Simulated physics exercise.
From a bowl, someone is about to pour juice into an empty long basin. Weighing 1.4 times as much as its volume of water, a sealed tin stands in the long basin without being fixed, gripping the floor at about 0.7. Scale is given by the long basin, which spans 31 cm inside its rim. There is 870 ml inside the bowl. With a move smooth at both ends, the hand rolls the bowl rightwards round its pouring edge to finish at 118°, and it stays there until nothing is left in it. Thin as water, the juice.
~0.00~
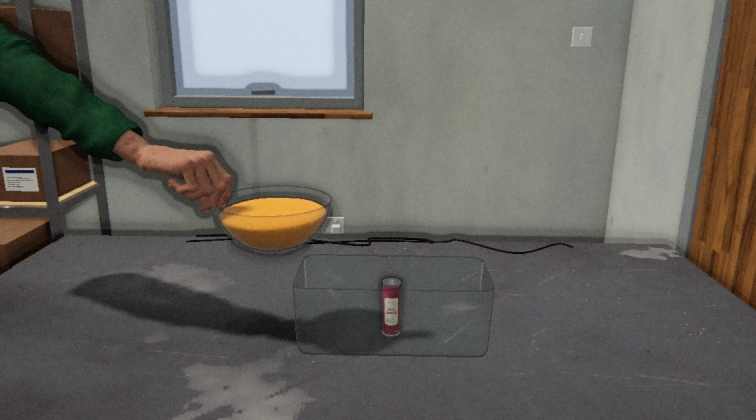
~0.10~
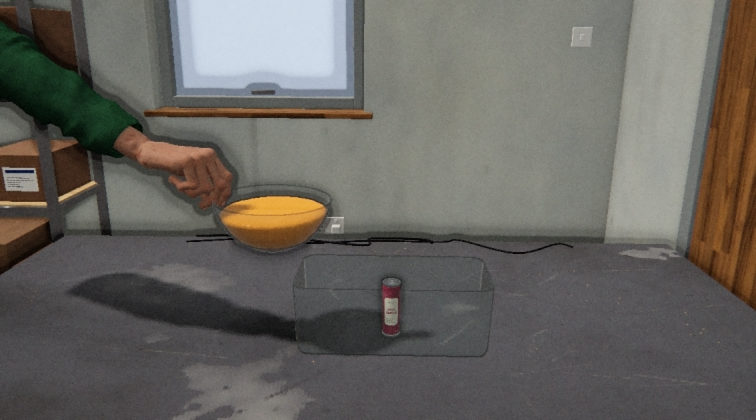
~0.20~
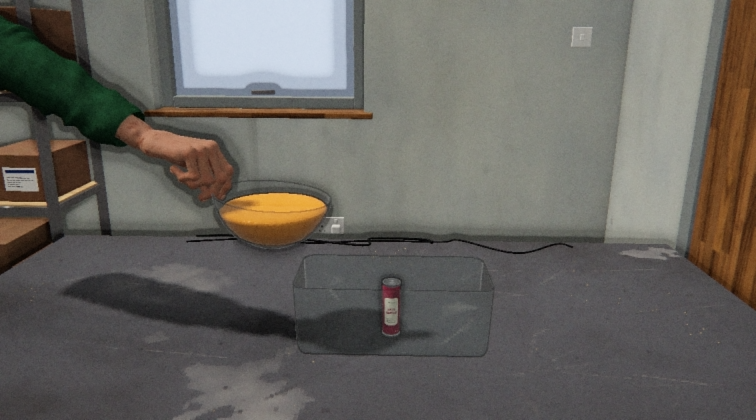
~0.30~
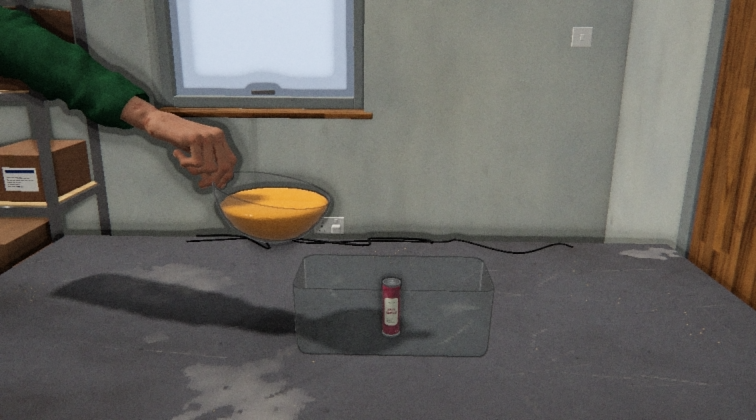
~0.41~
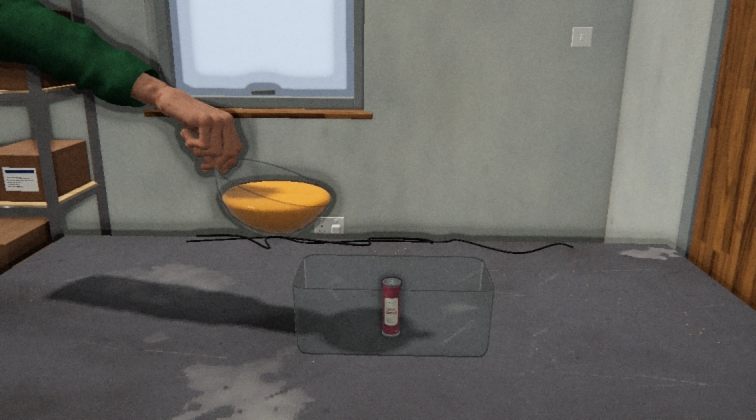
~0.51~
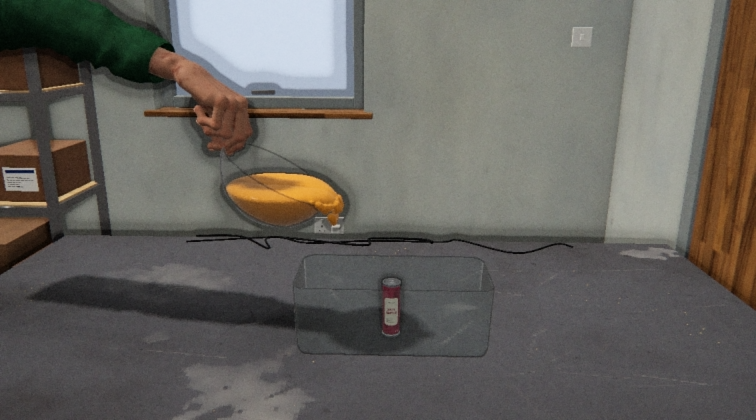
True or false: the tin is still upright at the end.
True.
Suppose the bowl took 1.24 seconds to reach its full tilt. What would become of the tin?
Result: Tin upright.
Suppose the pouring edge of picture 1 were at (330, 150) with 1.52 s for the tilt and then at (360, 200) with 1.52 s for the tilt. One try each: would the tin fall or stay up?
Run one: It does not tip. Run two: It does not tip.
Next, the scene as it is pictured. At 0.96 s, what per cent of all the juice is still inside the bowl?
Near 12 in a hundred.
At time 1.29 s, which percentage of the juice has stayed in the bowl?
Roughly 0 percent remains.
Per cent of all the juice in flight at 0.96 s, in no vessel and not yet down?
Near 34 per cent of it all.
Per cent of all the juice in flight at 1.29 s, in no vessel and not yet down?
In-air share: About 1 %.
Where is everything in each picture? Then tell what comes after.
In the first picture, it leans 0°; its right rim is at (331, 202); the juice meets the walls at (222, 210) and (327, 211); the long basin's rim runs from (299, 271) to (488, 274); the tin's top is at (392, 284).
In the second picture, it leans 1°; its right rim is at (331, 202); the juice meets the walls at (222, 209) and (327, 211).
In the third picture, it leans 5°; its right rim is at (331, 202); the juice meets the walls at (222, 205) and (328, 207).
In the fourth picture, it leans 11°; its right rim is at (331, 202); the juice meets the walls at (223, 199) and (329, 202).
In the fifth picture, it leans 19°; its right rim is at (331, 202); the juice meets the walls at (225, 191) and (328, 196); 1 per cent is over the edge.
In the sixth picture, it leans 29°; its right rim is at (330, 202); the juice meets the walls at (228, 182) and (330, 197); 7 per cent is over the edge.
Then, 0.96 s in, the tilt is 83° and 12 per cent is still to pour; the tin stands where it began.
Then, 1.29 s in, the tilt is 112° and 0 per cent is still to pour; the tin stands where it began.
Then, 1.64 s in, the tilt is 118° and 0 per cent is still to pour; the tin stands where it began.
Then, 2.02 s in, the tilt is 118° and 0 per cent is still to pour; the tin stands where it began.
Finally, the tin stands where it began.
